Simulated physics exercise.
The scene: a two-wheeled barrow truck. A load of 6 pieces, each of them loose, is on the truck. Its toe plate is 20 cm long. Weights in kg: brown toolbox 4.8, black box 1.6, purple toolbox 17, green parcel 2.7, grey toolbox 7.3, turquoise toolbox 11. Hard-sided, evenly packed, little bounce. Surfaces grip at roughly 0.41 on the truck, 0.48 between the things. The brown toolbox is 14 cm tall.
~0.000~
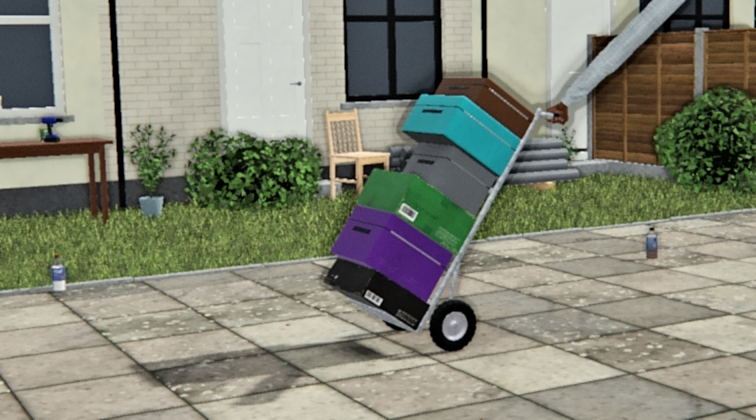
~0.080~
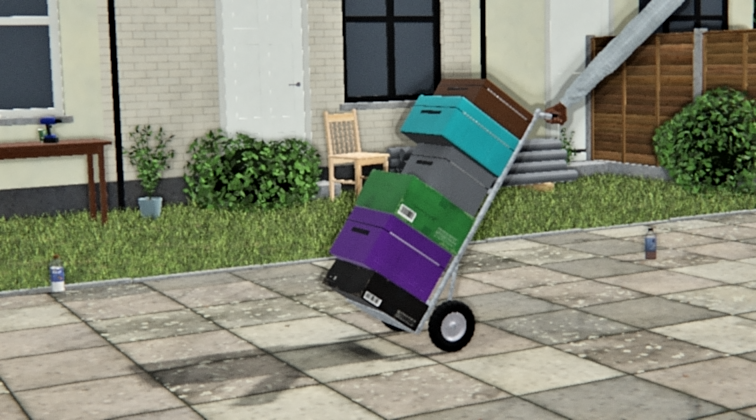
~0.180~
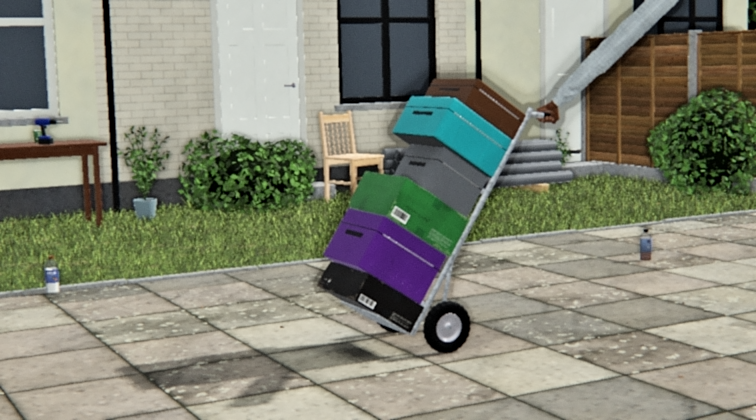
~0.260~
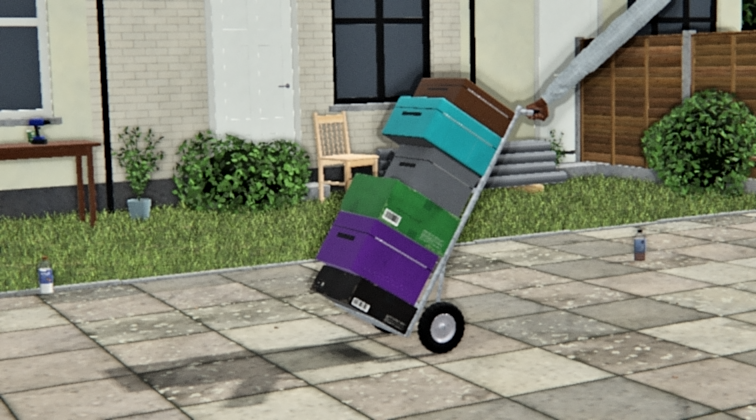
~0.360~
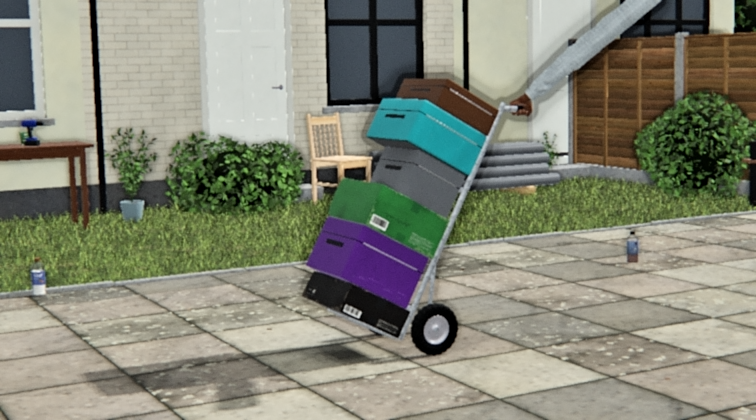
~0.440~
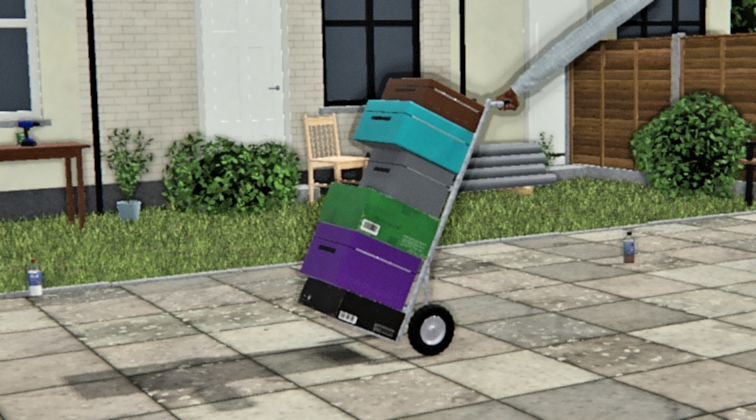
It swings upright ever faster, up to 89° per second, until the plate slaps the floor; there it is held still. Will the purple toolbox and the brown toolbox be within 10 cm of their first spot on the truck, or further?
The purple toolbox ends elsewhere, the brown toolbox ends elsewhere.
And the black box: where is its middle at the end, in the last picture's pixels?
Around (300, 324).
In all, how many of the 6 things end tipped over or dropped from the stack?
6 of them.
By 1.24 s, truck upright; brown toolbox now dropped from the stack; purple toolbox rocked 31° off its seat near (311, 295); turquoise toolbox rocked 31° off its seat.
By 1.54 s, truck upright; green parcel, grey toolbox and turquoise toolbox now dropped from the stack; purple toolbox rocked 68° off its seat near (274, 316); black box rocked 64° off its seat.
When it is over (3.0 s), dropped from the stack, brown toolbox, purple toolbox, green parcel, grey toolbox and turquoise toolbox; lying over on the truck, black box. In the last view, purple toolbox near (257, 326).
